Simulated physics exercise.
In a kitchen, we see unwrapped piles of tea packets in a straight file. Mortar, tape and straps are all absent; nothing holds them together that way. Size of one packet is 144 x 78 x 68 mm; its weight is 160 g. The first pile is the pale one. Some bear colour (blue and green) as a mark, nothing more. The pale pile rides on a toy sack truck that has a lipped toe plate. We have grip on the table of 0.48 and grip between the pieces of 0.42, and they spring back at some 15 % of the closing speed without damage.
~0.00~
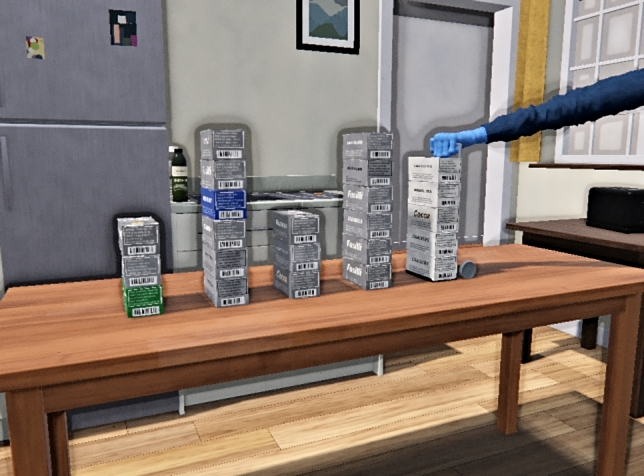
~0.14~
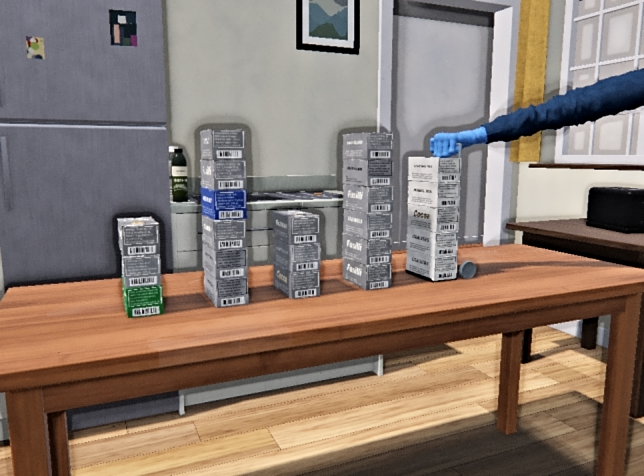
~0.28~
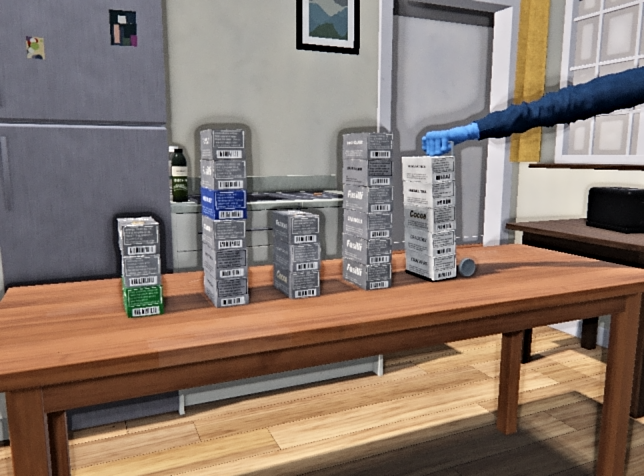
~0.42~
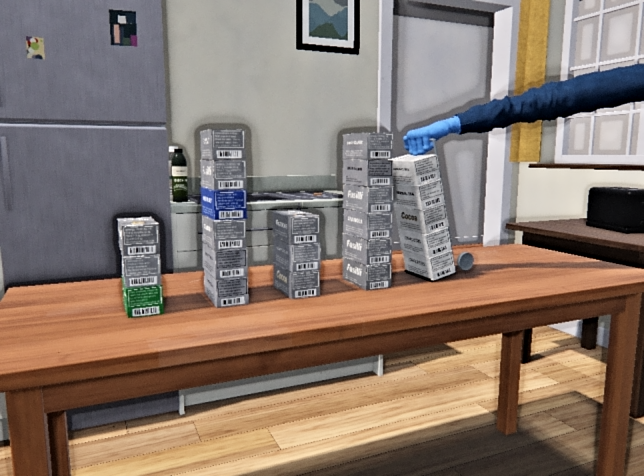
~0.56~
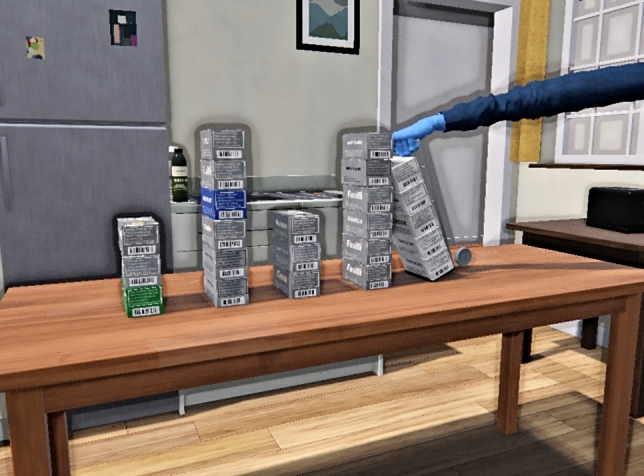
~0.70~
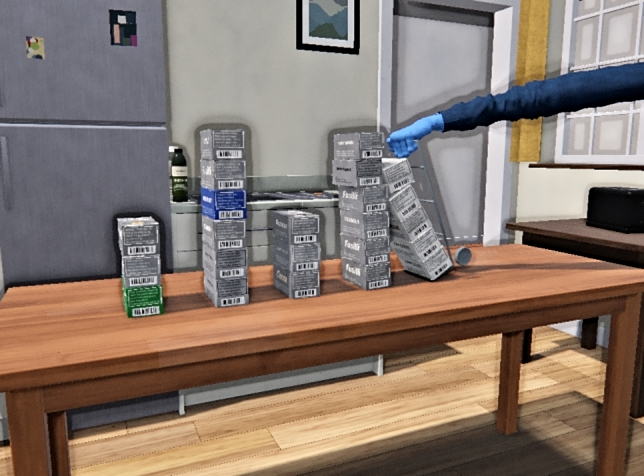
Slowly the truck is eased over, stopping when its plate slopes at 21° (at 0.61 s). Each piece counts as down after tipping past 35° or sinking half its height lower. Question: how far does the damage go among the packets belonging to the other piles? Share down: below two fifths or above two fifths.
Above two fifths.
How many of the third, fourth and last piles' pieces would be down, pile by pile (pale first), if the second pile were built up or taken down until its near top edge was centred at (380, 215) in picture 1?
Down by pile: Third 0, fourth 0, last 0.
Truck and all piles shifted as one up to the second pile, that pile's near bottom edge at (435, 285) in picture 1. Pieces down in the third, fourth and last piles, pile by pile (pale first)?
That would give third 0, fourth 0 and last 0.
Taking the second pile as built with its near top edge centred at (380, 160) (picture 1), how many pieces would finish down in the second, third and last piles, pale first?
Counts down - second: 5; third: 2; last: 3.
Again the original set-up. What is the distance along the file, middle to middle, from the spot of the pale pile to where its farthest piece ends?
Distance along: Near 40 cm.
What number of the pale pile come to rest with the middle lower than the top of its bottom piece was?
The number you get is 2.
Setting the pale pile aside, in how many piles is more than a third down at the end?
Tally: 4.
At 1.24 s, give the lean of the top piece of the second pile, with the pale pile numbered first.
40°.
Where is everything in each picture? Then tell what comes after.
In the first frame (we follow the side turned to the camera), truck frame 0° forward; blue packet (231, 205); green packet (146, 302); no other piece has moved.
In the second frame, truck frame 0° forward; blue packet (231, 205).
In the third frame, truck frame 4° forward, top of the pale pile leaning 4°; blue packet (231, 205); no other piece has moved.
In the fourth frame, truck frame 13° forward, top of the pale pile leaning 13°; blue packet (231, 205); no other piece has moved.
In the fifth frame, truck frame (426, 167) 20° forward, top of the pale pile leaning 24°; blue packet (231, 205); no other piece has moved.
In the sixth frame, truck frame (425, 168) 21° forward, top of the pale pile leaning 23°; blue packet (231, 205); green packet (146, 302); steepest lean 3°, the packet at (372, 145); 6 stirred so far.
Around 1.24 s, 5 of the pale pile down; 6 of the 18 other packets down; blue packet displaced 12 mm.
Around 1.94 s, 5 of the pale pile down; 17 of the 18 other packets down; blue packet tipped 33°, 8 cm lower; green packet tipped 16°.
Finally (2.9 s), 5 of the pale pile down; 17 of the 18 other packets down; blue packet on its side; green packet displaced 23 mm. That is 94 per cent. Seen by the last camera, middles, blue packet near (14, 299), green packet near (132, 295).
